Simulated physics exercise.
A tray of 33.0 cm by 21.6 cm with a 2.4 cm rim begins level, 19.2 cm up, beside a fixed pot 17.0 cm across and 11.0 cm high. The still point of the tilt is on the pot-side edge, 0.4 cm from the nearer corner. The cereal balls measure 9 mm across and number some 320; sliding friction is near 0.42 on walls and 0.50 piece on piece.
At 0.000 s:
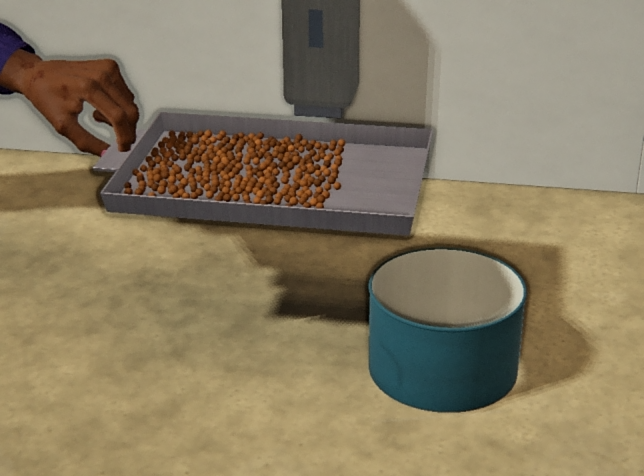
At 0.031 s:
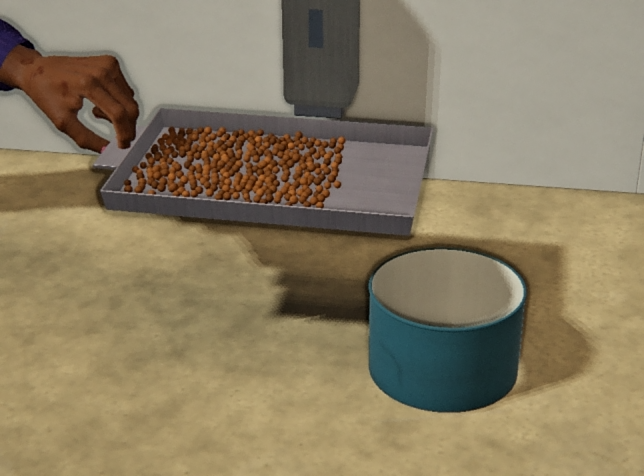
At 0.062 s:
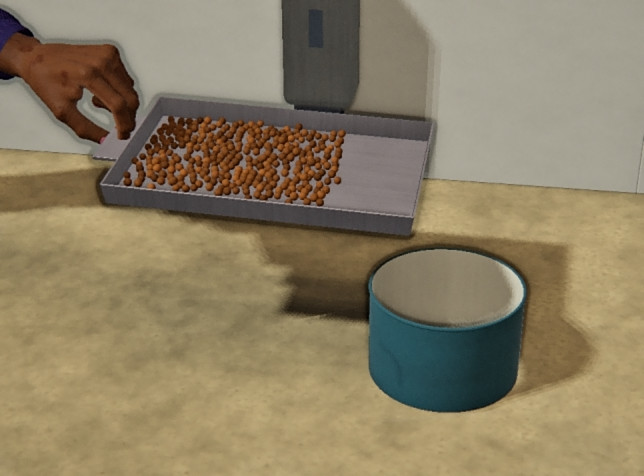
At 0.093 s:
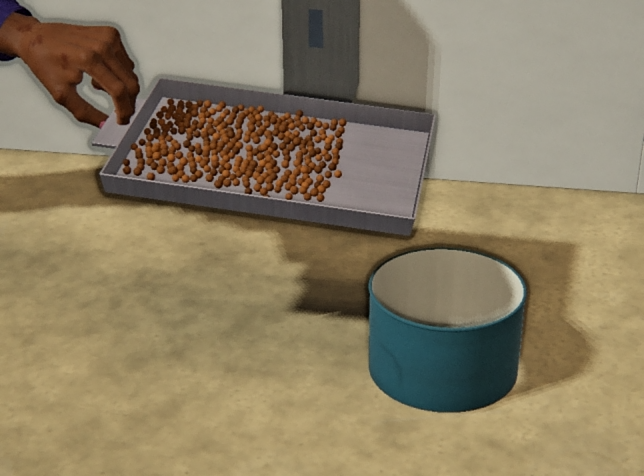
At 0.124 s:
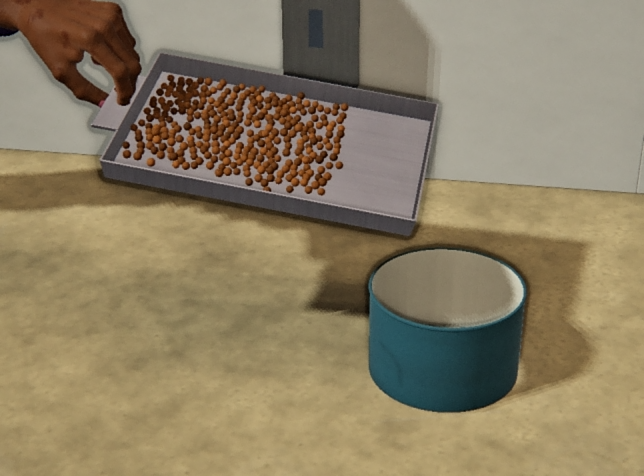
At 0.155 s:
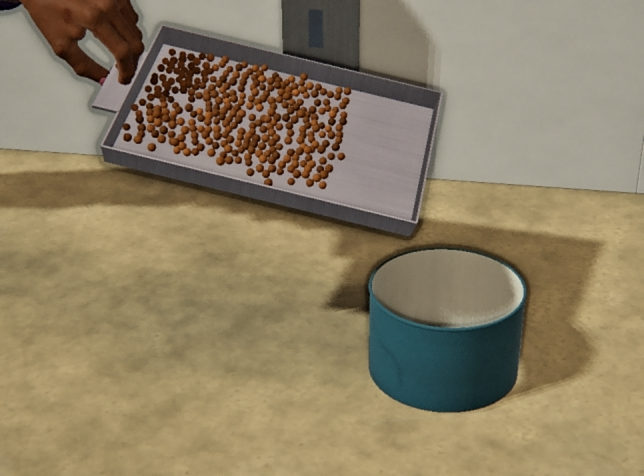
A shallow grey tray with brown cereal balls spread over its left and middle sits above a mottled tan surface against a pale wall, seen from slightly above. A hand in a purple sleeve grips its left end, a dark grey upright stands behind, and a teal pot with a pale inside sits at lower right. The hand lifts the left end, slowly then faster, tilting the tray down rightward while the balls keep their places on it and the camera stays still.
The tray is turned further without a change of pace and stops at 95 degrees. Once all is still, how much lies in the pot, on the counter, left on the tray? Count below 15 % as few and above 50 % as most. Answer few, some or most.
In the pot: Few; on the counter: Most; left on the tray: Few.
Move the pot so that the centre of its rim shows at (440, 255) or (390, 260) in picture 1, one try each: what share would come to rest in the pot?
About 0 and 0 per cent.
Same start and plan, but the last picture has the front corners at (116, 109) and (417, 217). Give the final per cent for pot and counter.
Pot 35, counter 65.
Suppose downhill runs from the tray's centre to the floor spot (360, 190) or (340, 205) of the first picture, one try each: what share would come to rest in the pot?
Some 40 and 15 per cent.
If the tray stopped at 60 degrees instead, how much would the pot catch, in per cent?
In that case some 5 per cent.
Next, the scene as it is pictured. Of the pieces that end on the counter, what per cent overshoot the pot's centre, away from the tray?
Some 80 per cent.
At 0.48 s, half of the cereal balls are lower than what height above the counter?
Some 32 cm.
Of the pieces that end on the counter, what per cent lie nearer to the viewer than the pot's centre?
About 100 per cent.
After 0.35 s, tilt 58 degrees; the tray holds 100 %, the pot 0 %.
Then, at 0.48 s, tilt 84 degrees; the tray holds 100 %, the pot 0 %.
After 0.74 s, tilt 95 degrees; the tray holds 0 %, the pot 5 %.
By 1.6 s all is still; pot 10 %, counter 90 %, tray 0 %.
